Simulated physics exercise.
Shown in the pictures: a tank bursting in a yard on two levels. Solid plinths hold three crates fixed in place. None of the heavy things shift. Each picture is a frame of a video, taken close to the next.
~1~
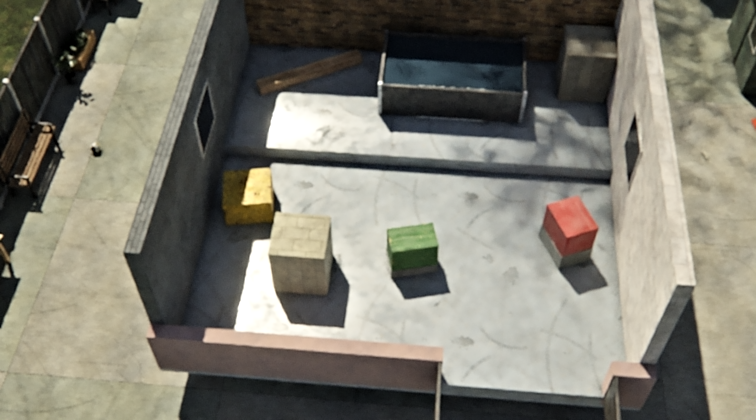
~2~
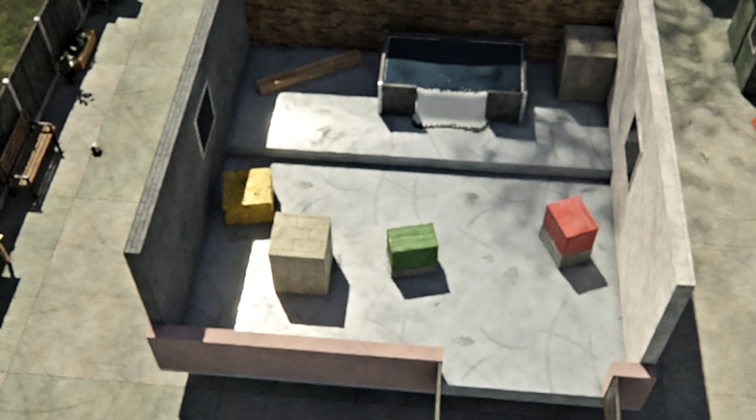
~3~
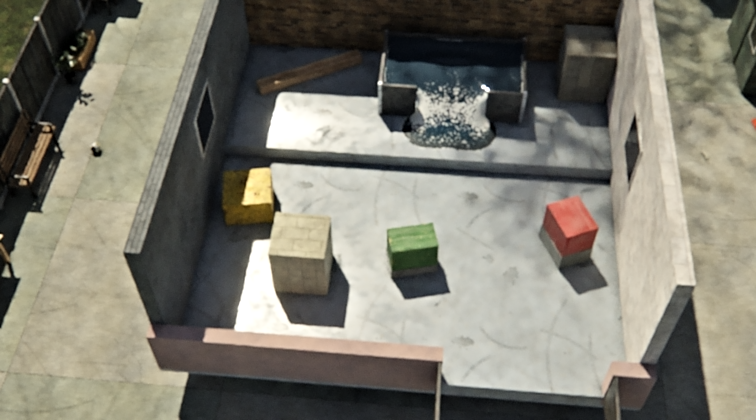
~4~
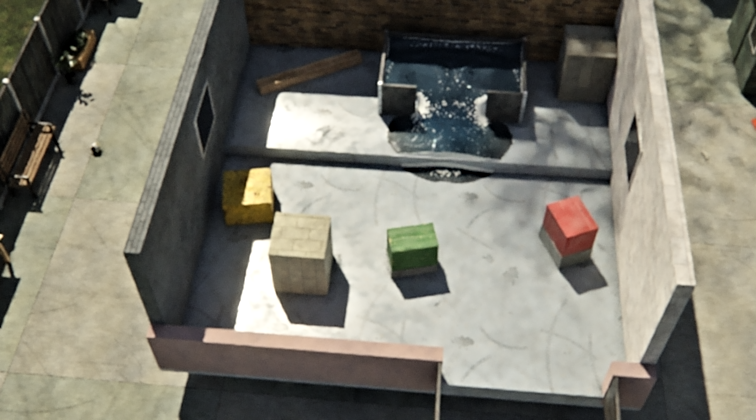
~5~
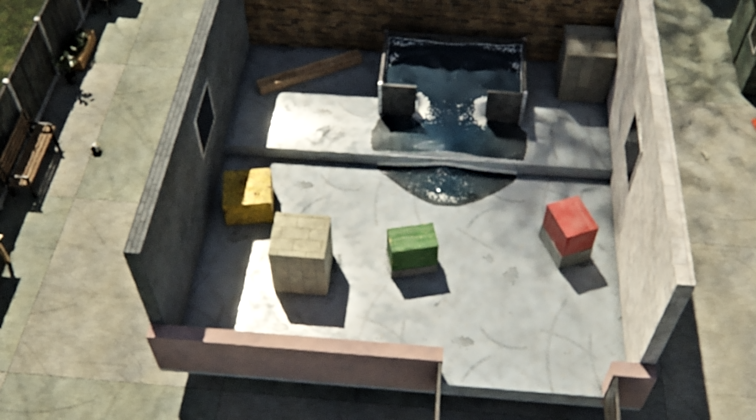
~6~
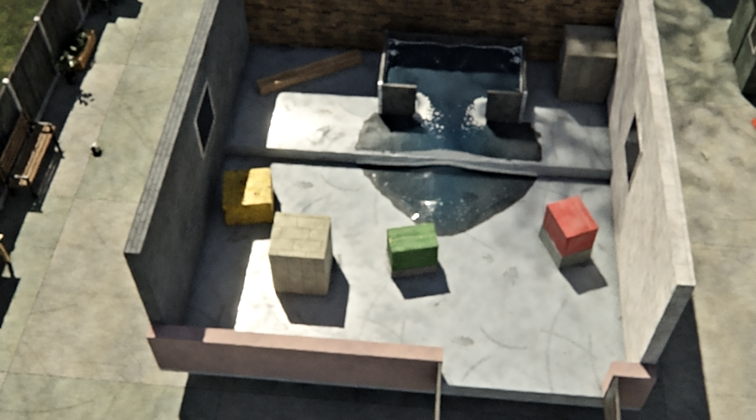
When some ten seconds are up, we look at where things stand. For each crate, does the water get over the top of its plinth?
As I see it, the green crate will meet the water. The red crate will avoid the water. The yellow crate will meet the water.
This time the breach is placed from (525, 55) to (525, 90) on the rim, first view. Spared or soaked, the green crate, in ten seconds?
In that case the green crate is never flooded.
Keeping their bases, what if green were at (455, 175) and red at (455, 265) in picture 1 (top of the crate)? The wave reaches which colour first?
First: The green one.
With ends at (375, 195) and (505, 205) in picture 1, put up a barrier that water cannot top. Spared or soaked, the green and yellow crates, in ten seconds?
The green crate is not reached and the yellow crate is reached.
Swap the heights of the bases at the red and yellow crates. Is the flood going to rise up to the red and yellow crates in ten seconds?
Result - red crate: Hit; yellow crate: Untouched.
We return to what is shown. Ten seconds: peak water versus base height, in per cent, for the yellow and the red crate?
Near 300 and 50 in a hundred.
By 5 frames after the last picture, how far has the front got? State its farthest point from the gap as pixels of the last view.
I'd point to (458, 361).
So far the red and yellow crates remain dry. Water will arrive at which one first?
The red one it is.
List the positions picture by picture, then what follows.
Still water in the open tank at (454, 65), in the first picture.
The front is at (485, 126), out from the gap at (450, 109), in the second picture.
The front is at (478, 147), out from the gap at (450, 110), in the third picture.
The front is at (462, 180), out from the gap at (450, 110), in the fourth picture.
Water pours out at (450, 109) and has run to (458, 203), in the fifth picture.
Water pours out at (450, 109) and has run to (450, 232), in the sixth picture.
A moment on, water covers 30 % of the floor; the green crate water round its plinth, the red crate water round its plinth, the yellow crate not reached.
Next, water covers 50 % of the floor; the green crate water round its plinth, the red crate water round its plinth, the yellow crate water round its plinth.
Then, water covers 60 % of the floor; the green crate water round its plinth, the red crate water round its plinth, the yellow crate water round its plinth.
Later, water covers 70 % of the floor; the green crate water round its plinth, the red crate water round its plinth, the yellow crate water round its plinth.
In the end, water covers 70 % of the floor; the green crate was topped, the red crate stayed above the water, the yellow crate was topped.
